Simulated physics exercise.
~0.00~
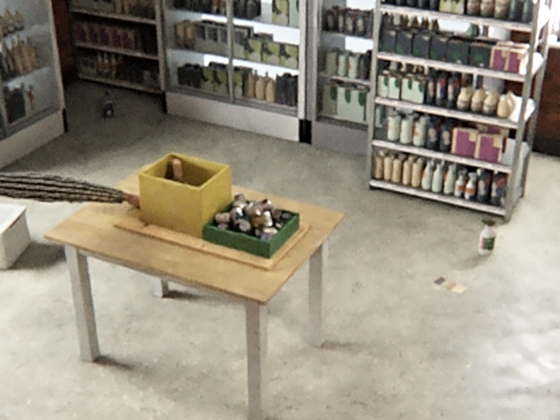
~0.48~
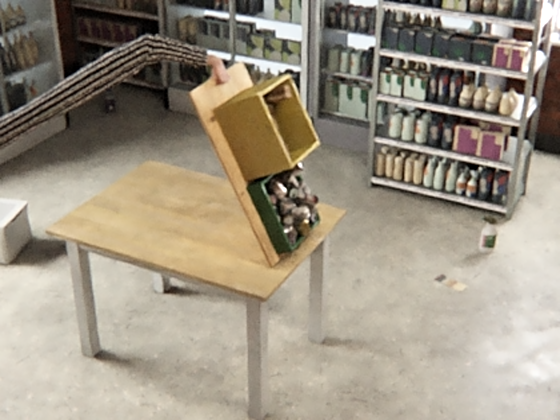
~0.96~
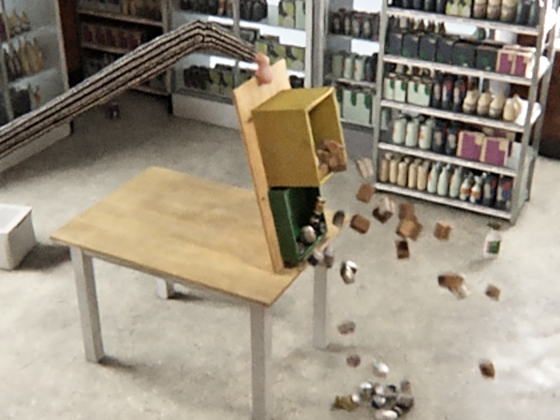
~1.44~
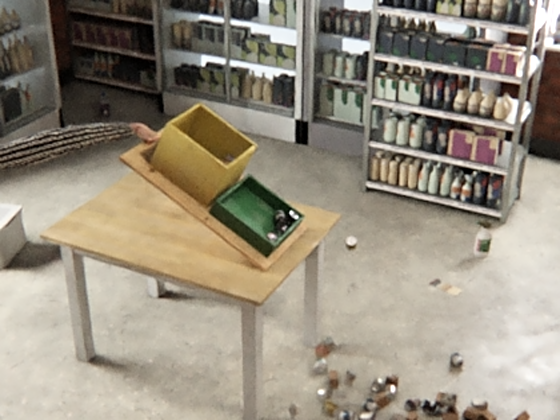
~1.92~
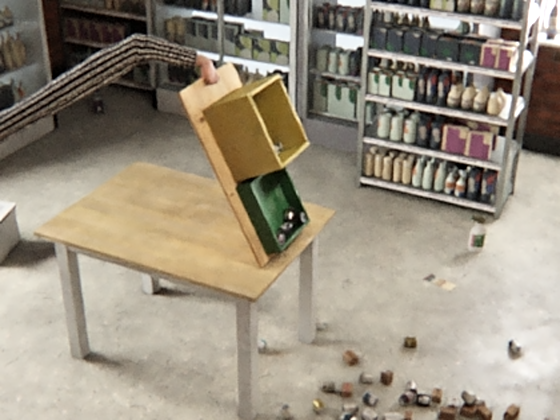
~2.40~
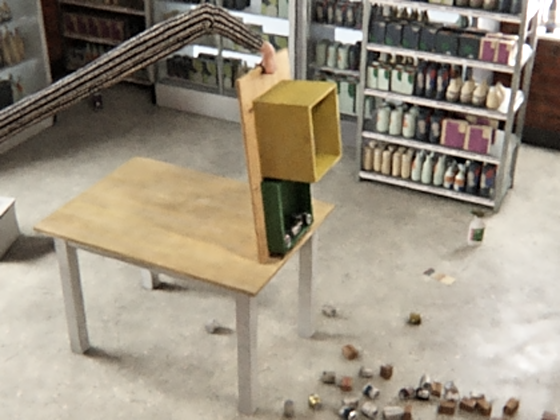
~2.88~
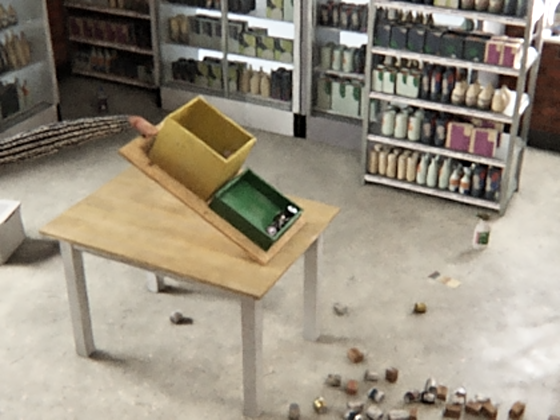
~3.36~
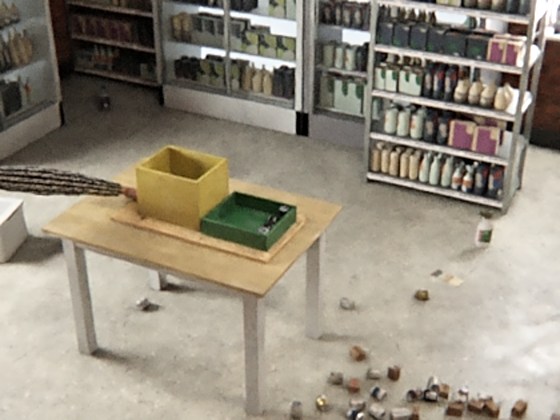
A board with yellow and green containers tips right twice, spills many pieces, and settles flat.
